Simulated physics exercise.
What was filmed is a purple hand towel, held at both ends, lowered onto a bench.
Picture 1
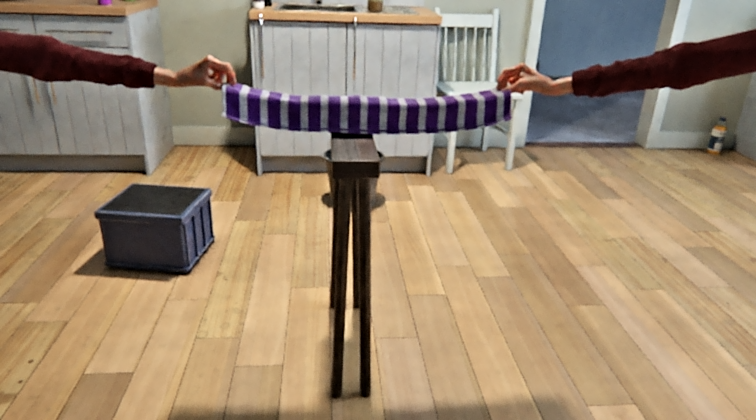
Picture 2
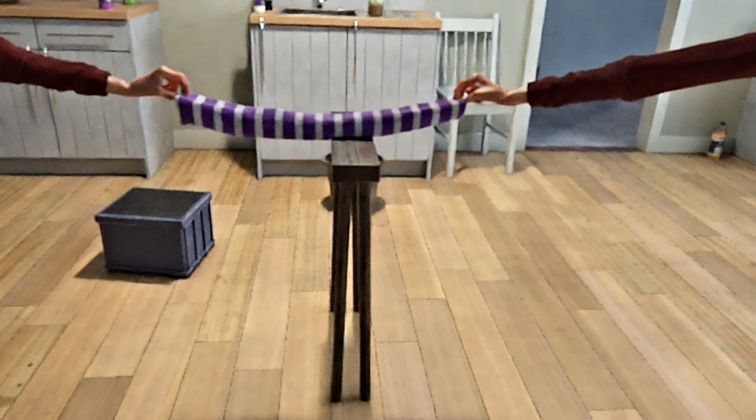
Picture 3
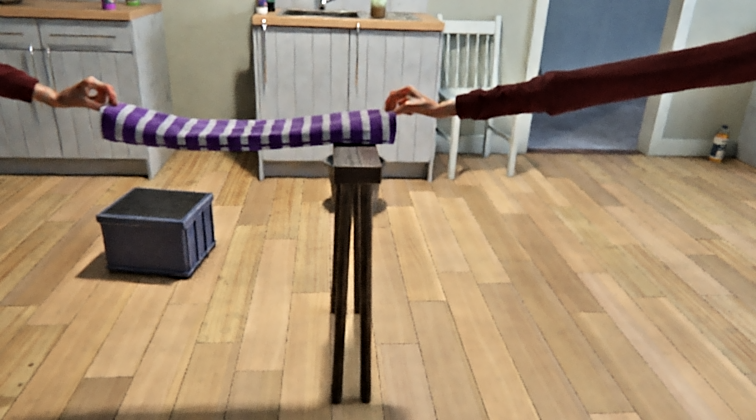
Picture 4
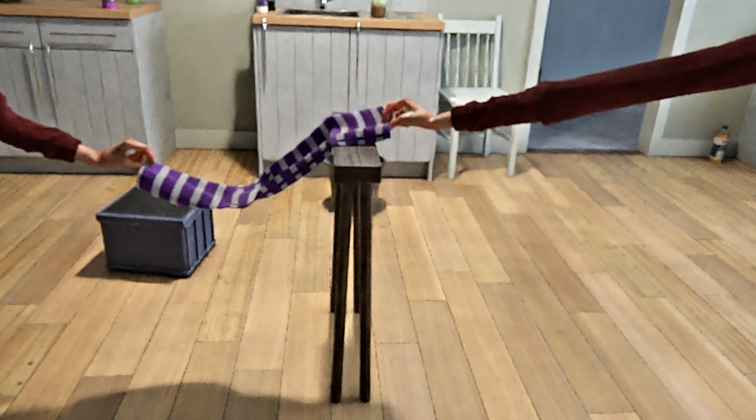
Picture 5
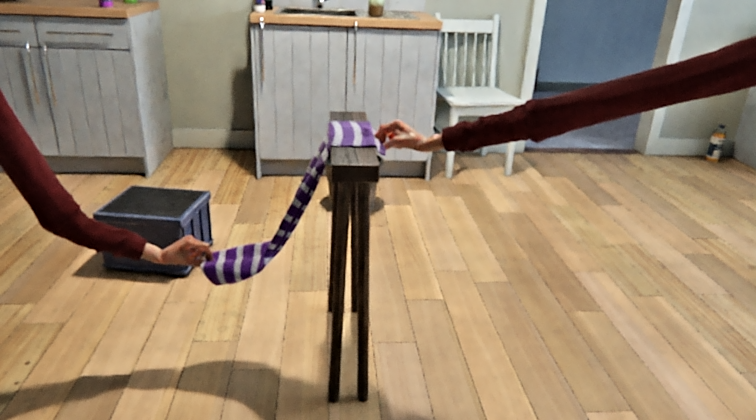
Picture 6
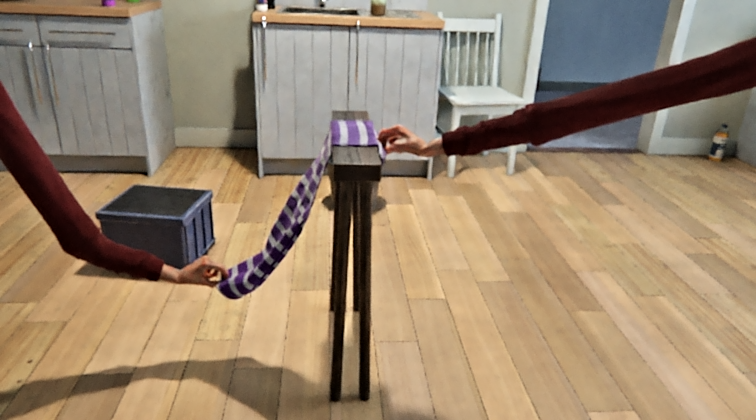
Two hands shift a striped purple towel left, then lower its left end beside a bench.
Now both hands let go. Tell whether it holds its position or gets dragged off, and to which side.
It leaves on the left.
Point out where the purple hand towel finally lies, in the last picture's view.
Its centre ends up at (307, 348).
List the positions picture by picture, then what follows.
Left end (227, 118); right end (507, 121); top of the bench (356, 165), in the first frame.
Left end (185, 124); right end (454, 112), in the second frame.
Left end (107, 140); right end (389, 143); top of the bench (358, 170), in the third frame.
Left end (148, 184); right end (386, 139), in the fourth frame.
Left end (217, 285); right end (381, 155), in the fifth frame.
Left end (240, 296); right end (381, 161); far more of it on the left, in the sixth frame.
Then, 0.38 s past the final frame, hand towel clear of the top and falling near (310, 262).
Then, 0.70 s past the final frame, hand towel in a heap on the floor near (309, 346).
When it is over, hand towel in a heap on the floor near (307, 348). The purple hand towel falls on the left side.
